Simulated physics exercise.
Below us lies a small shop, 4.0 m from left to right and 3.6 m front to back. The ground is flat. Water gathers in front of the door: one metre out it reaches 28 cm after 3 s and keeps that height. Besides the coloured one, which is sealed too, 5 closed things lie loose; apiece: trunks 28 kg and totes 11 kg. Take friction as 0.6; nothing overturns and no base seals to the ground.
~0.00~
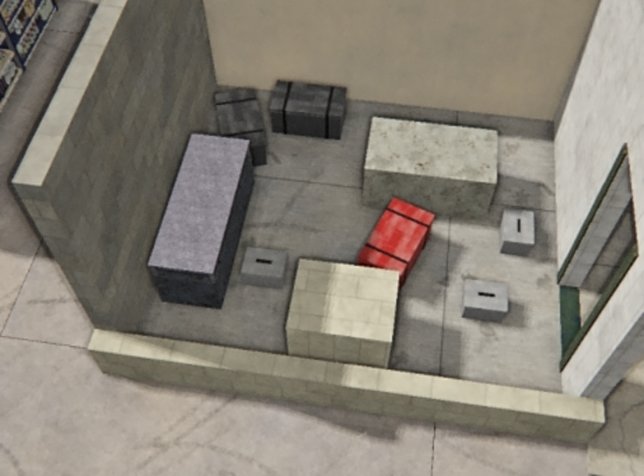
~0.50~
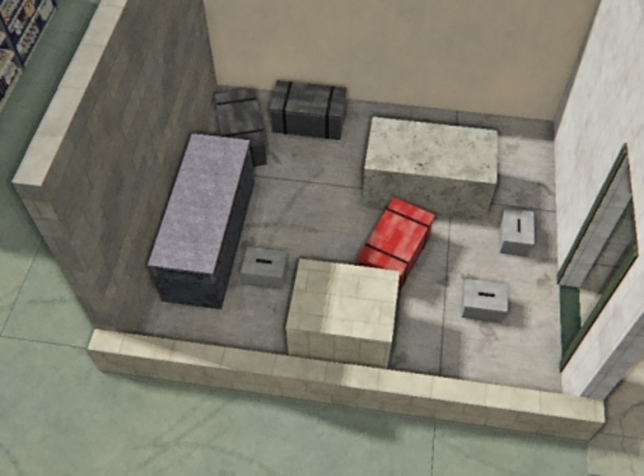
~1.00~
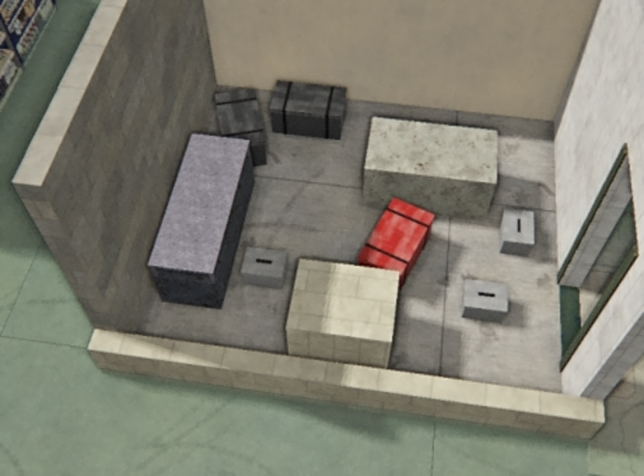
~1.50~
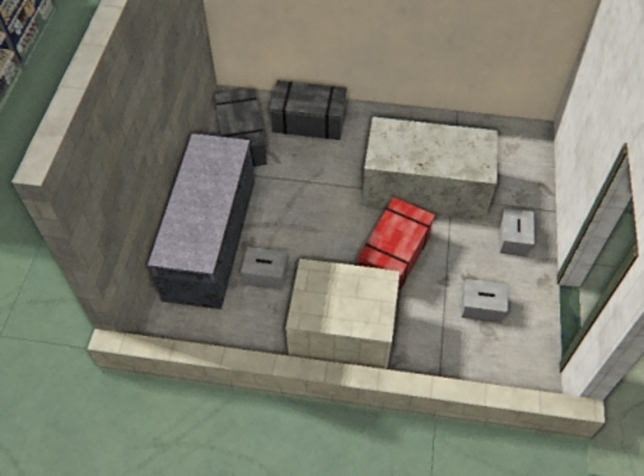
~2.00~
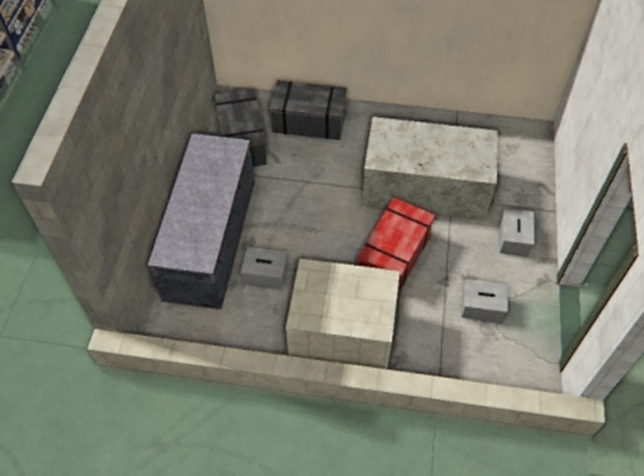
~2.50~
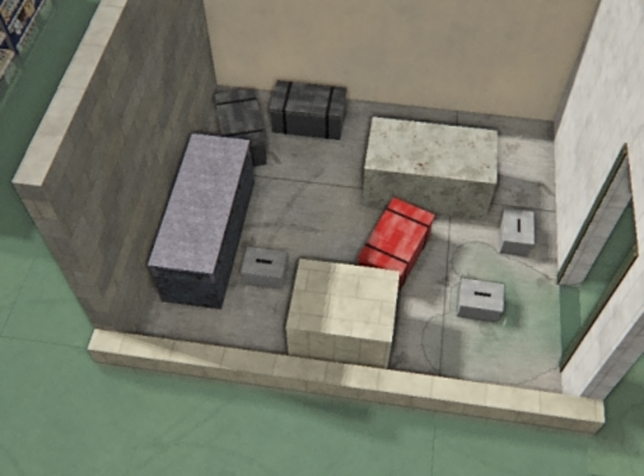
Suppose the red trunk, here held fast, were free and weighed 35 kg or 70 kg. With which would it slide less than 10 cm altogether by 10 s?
Verdict: Neither load is enough.
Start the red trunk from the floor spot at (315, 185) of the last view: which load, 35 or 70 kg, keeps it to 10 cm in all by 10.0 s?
Only the larger holds.
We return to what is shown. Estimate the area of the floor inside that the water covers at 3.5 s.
About 3.0 m2.
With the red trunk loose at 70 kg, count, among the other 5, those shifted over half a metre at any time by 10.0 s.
That makes 2.
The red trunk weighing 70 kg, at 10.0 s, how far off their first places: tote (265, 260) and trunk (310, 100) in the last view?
In that order: 50 cm, 20 cm.
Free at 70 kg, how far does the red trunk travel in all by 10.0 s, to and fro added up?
About 140 cm.
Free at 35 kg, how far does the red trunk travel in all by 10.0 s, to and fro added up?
About 200 cm.
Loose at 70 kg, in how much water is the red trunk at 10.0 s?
Roughly 16 cm.
After 3.5 s the red trunk would be 0 cm from its start with 35 kg and 0 cm from its start with 70 kg; 6 cm of water round it then.
After 4.5 s the red trunk would be 64 cm from its start with 35 kg and 1 cm from its start with 70 kg; 10 cm of water round it then.
After 7.0 s the red trunk would be 131 cm from its start with 35 kg and 28 cm from its start with 70 kg; 12 cm of water round it then.
After 10.0 s the red trunk would be 131 cm from its start with 35 kg and 131 cm from its start with 70 kg; 16 cm of water round it then.
